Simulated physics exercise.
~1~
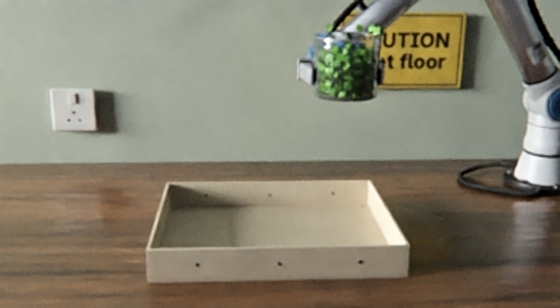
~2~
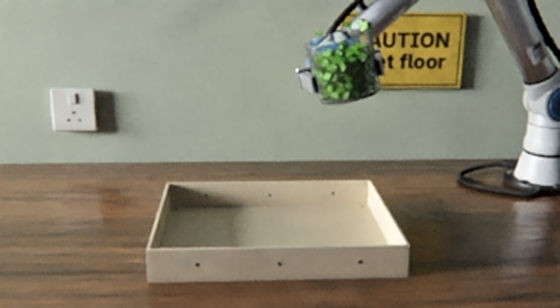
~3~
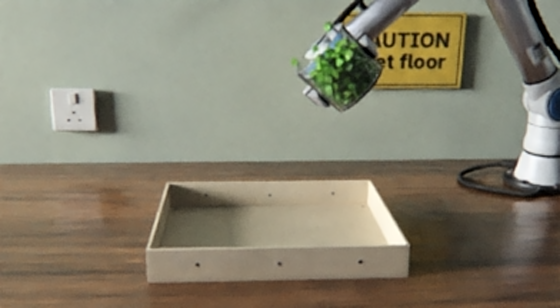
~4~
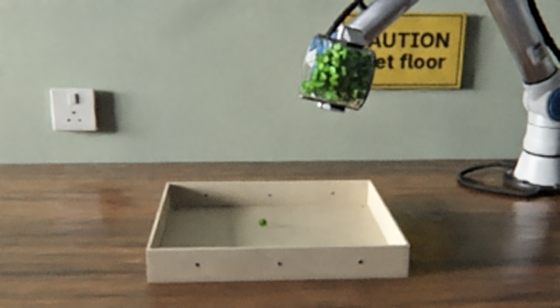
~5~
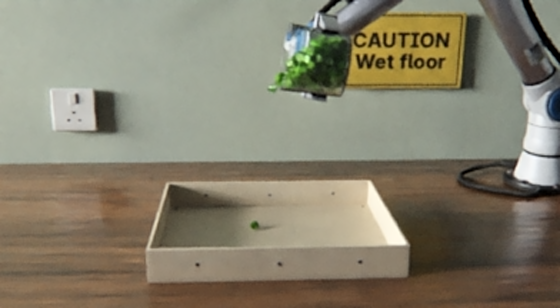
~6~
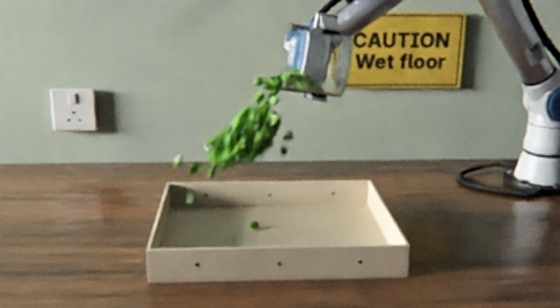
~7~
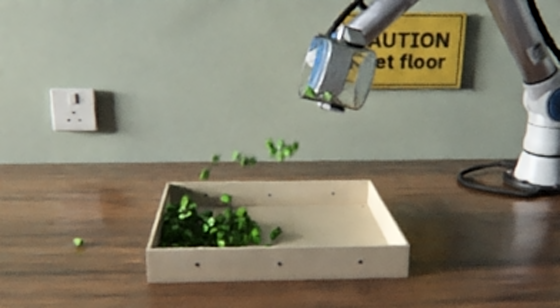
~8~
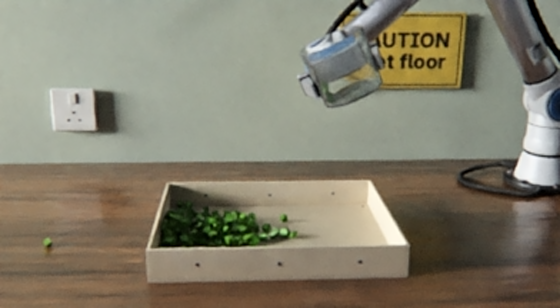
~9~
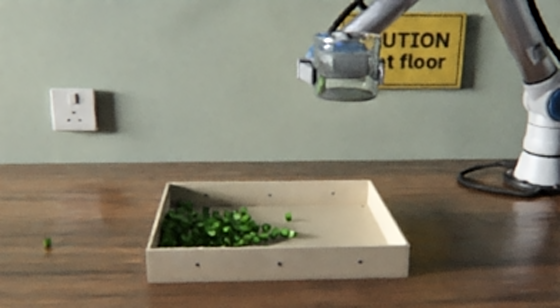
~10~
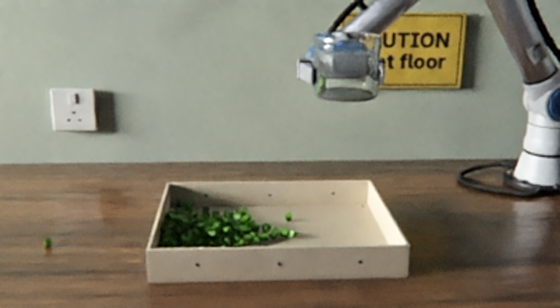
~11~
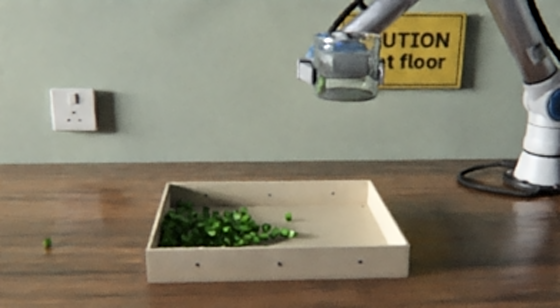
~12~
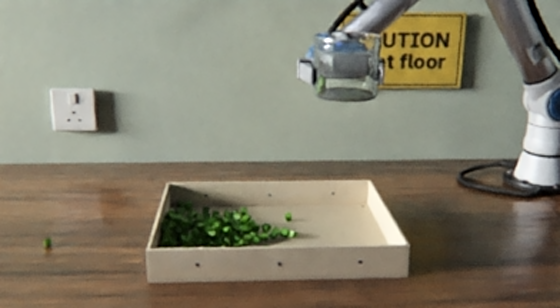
Robot arm tipping a clear beaker of green vegetable dice into a shallow tray, one landing on the table, then righting it.
